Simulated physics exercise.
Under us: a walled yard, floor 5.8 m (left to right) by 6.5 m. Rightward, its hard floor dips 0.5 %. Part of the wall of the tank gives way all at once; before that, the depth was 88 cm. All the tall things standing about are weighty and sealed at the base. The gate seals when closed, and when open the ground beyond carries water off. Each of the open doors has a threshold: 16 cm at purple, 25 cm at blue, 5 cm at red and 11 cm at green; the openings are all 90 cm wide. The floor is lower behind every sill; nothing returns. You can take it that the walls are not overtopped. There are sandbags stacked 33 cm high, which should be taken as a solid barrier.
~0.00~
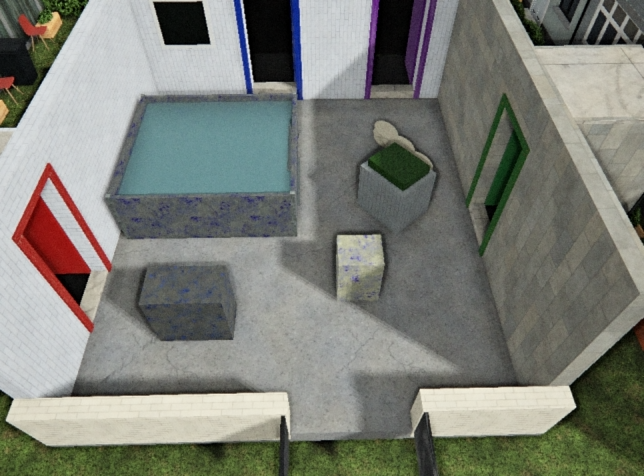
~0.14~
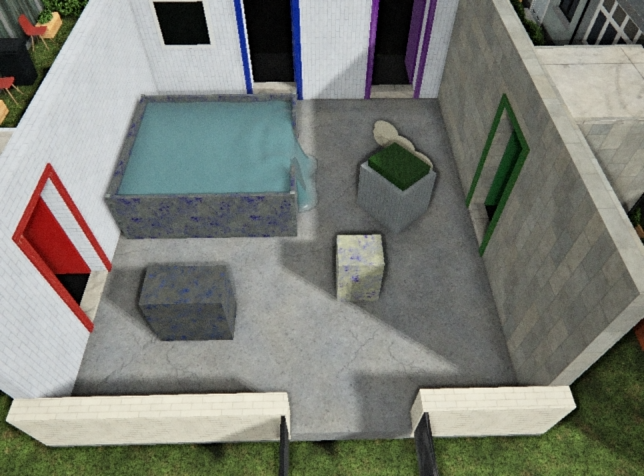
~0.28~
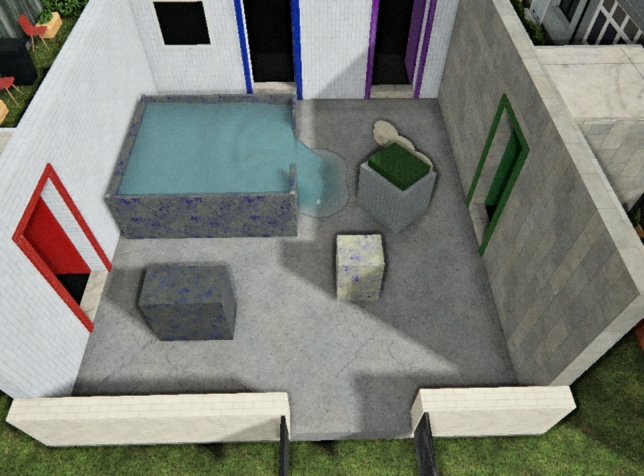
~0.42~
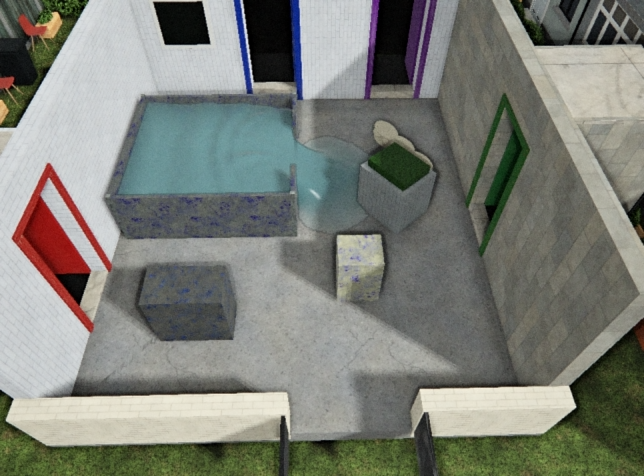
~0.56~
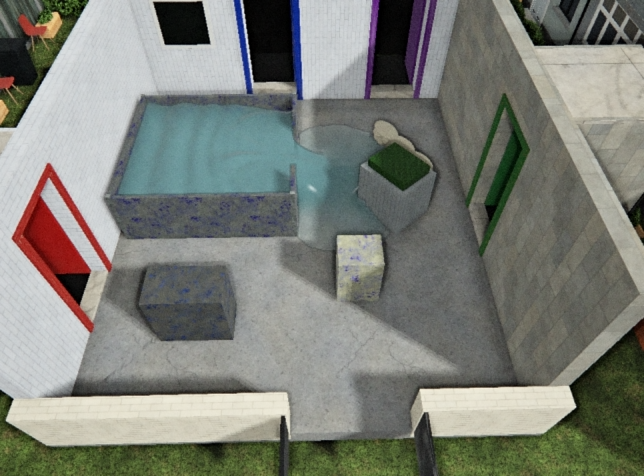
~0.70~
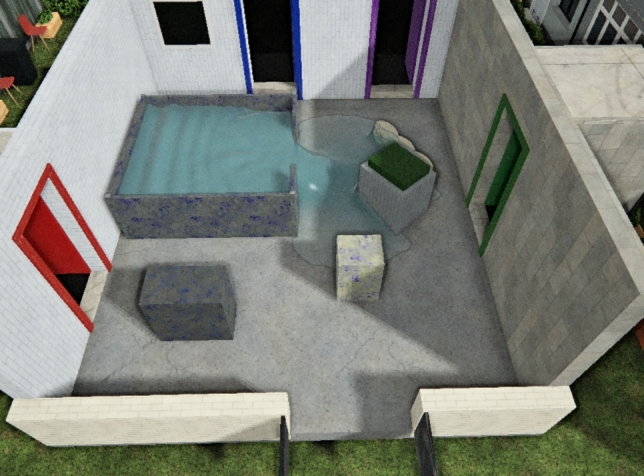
In a walled yard with red, blue, purple and green doorways, water in a raised stone tank lies still, then pours from its right side and spreads across the grey floor, around the planter and to the pale block.
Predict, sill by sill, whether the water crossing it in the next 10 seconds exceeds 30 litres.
The purple door will let too much through, the blue door will not let too much through, the red door will let too much through, the green door will let too much through.
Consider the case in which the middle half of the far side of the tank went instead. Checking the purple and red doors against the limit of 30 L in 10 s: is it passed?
For purple, too much; for red, too little.
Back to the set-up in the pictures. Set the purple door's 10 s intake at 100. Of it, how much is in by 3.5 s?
I'd say close to 80 percent.
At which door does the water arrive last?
I'd say the red one.
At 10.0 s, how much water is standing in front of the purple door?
Roughly 18.5 centimetres.
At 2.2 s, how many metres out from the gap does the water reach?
Roughly 5.0 m.
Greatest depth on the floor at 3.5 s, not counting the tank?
Some 40 cm deep.
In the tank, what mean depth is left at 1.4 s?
63 cm.
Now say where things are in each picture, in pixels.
The first frame shows still water, 88 cm deep, in the tank at (212, 144).
In the second frame, the front is at (307, 157), 0.7 m from the gap at (293, 167); 0.3 m2 of floor is under water; 88 cm left at the back of the tank.
In the third frame, water pours out at (294, 169) and has run 1.0 m, to (339, 161); typically 15 cm deep outside, 88 cm at the tank's back.
In the fourth frame, water pours out at (294, 170) and has run 1.5 m, to a hidden place; typically 12 cm deep outside, 88 cm at the tank's back.
In the fifth frame, water pours out at (294, 170) and has run 2.1 m, to a hidden place; typically 9 cm deep outside, 86 cm at the tank's back.
In the sixth frame, water pours out at (294, 170) and has run 2.5 m, to (435, 195); typically 8 cm deep outside, 78 cm at the tank's back.
After 1.4 s water covers 35 % of the floor and is deepest (64 cm) near (388, 162); purple door 15 cm at the sill, 0 L in, blue door not reached, red door not reached, green door 18 cm at the sill, 0 L in.
After 2.2 s water covers 50 % of the floor and is deepest (60 cm) near (387, 156); purple door 24 cm at the sill, 9 L in, blue door not reached, red door not reached, green door 24 cm at the sill, 48 L in.
After 3.5 s water covers 75 % of the floor and is deepest (40 cm) near (399, 169); purple door 18 cm at the sill, 47 L in, blue door 12 cm at the sill, 0 L in, red door not reached, green door 21 cm at the sill, 150 L in.
After 6.0 s water covers 95 % of the floor and is deepest (30 cm) near (218, 126); purple door 18 cm at the sill, 54 L in, blue door 13 cm at the sill, 0 L in, red door 13 cm at the sill, 2 L in, green door 15 cm at the sill, 231 L in.
After 10.0 s water covers 95 % of the floor and is deepest (24 cm) near (432, 107); purple door 18 cm at the sill, 59 L in, blue door 20 cm at the sill, 0 L in, red door 11 cm at the sill, 70 L in, green door 11 cm at the sill, 253 L in.
